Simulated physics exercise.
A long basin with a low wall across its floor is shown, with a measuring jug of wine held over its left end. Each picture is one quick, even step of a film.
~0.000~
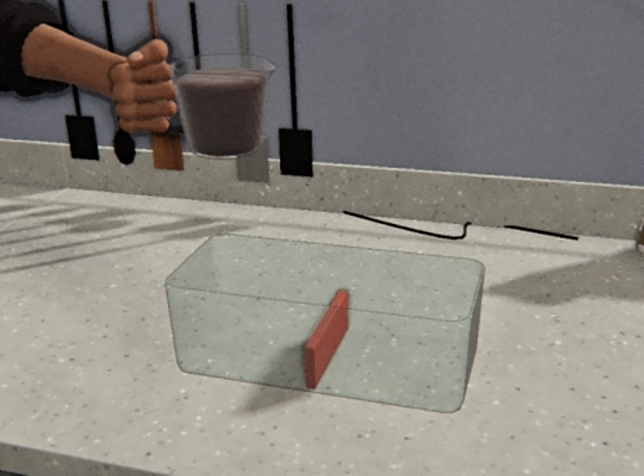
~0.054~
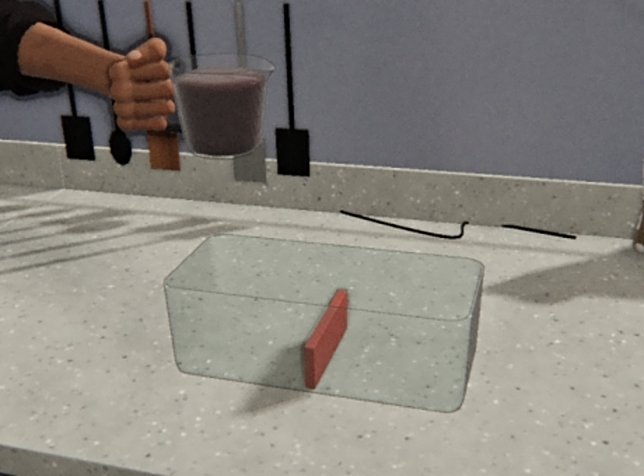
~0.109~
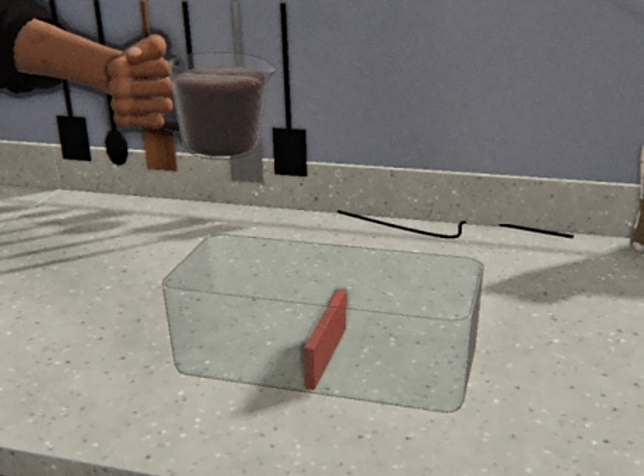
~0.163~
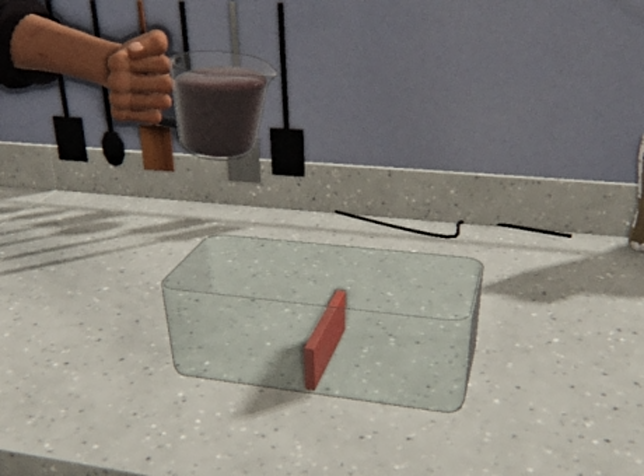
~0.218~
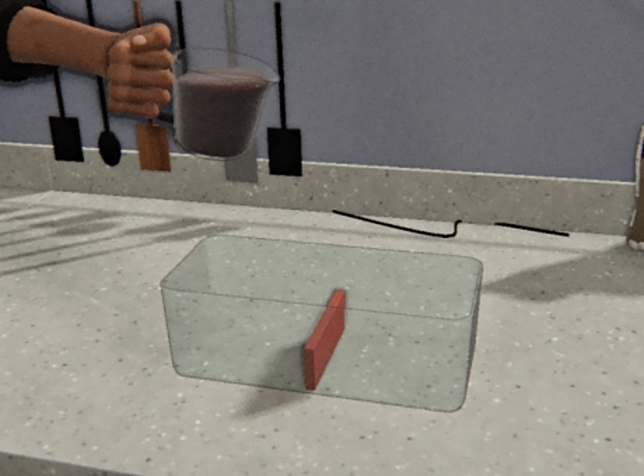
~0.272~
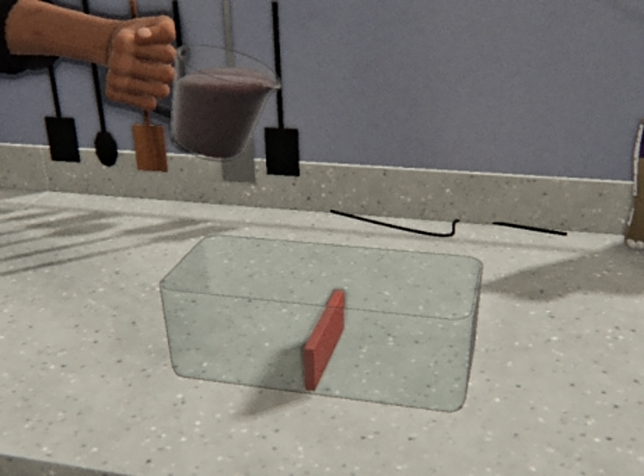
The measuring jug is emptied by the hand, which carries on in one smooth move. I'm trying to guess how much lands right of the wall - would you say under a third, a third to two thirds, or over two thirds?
The share right of the wall will be large, beyond two thirds.
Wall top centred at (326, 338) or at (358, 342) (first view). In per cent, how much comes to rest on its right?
That'd be about 75 percent for the first and about 35 percent for the other.
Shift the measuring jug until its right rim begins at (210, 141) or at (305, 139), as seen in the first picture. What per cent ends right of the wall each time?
Start one gives close to 0 percent, start two close to 85 percent.
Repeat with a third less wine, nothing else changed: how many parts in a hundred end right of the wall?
My estimate is about 65 percent.
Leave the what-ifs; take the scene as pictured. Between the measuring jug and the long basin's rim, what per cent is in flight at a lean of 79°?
30 per cent.
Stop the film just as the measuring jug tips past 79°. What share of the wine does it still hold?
About 55 per cent.
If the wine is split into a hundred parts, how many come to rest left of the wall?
About 20 per cent.
By 0.65 s the tilt is 79° and 57 per cent is still to pour, 1 is left of the wall and 11 right of it.
By 0.94 s the tilt is 112° and 5 per cent is still to pour, 8 is left of the wall and 72 right of it.
By 1.23 s the tilt is 115° and 0 per cent is still to pour, 22 is left of the wall and 76 right of it.
By 1.55 s the tilt is 115° and 0 per cent is still to pour, 22 is left of the wall and 77 right of it.
At rest 22 per cent lies left of the wall, 76 right of it and 1 outside.
